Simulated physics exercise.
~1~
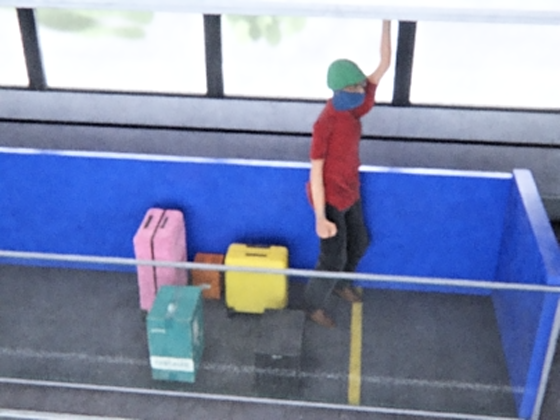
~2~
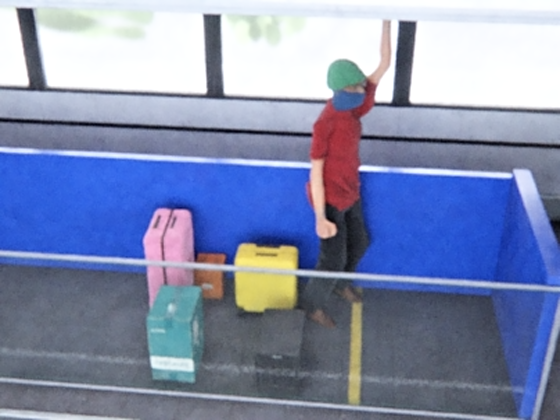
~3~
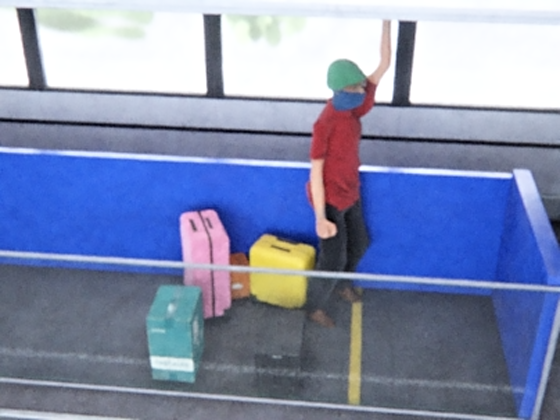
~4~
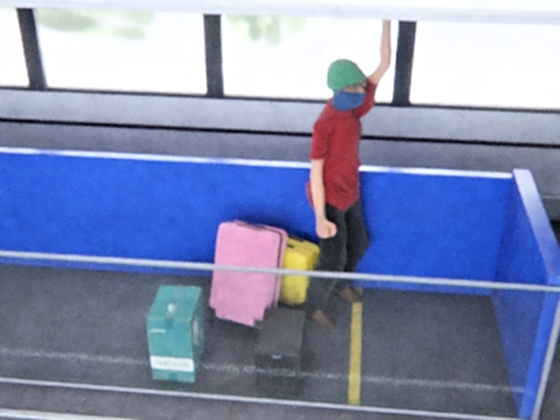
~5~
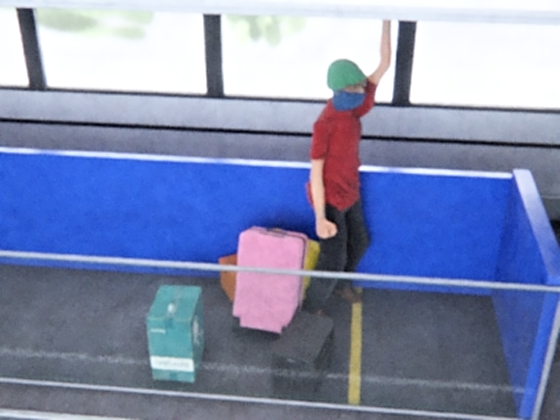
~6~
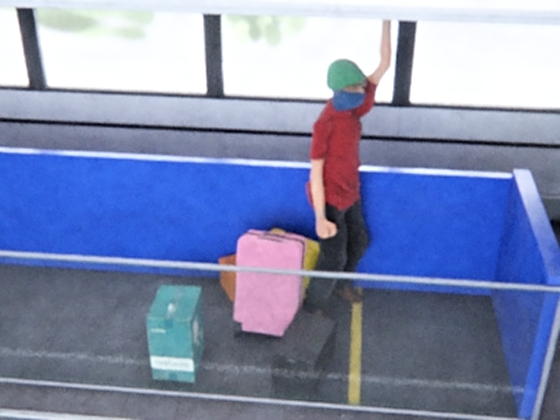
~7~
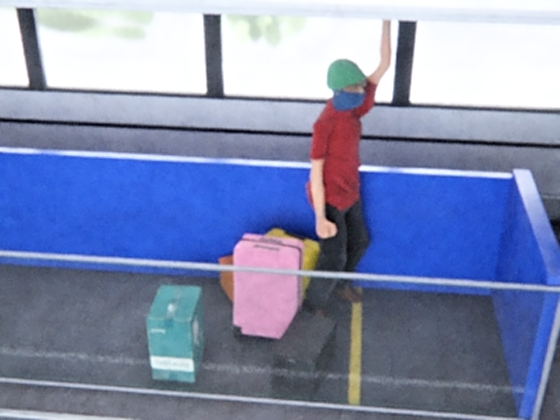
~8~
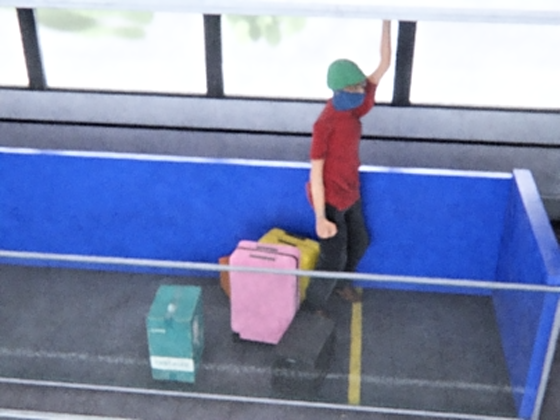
Pink and yellow suitcases roll right toward a standing passenger and stop before the yellow line.
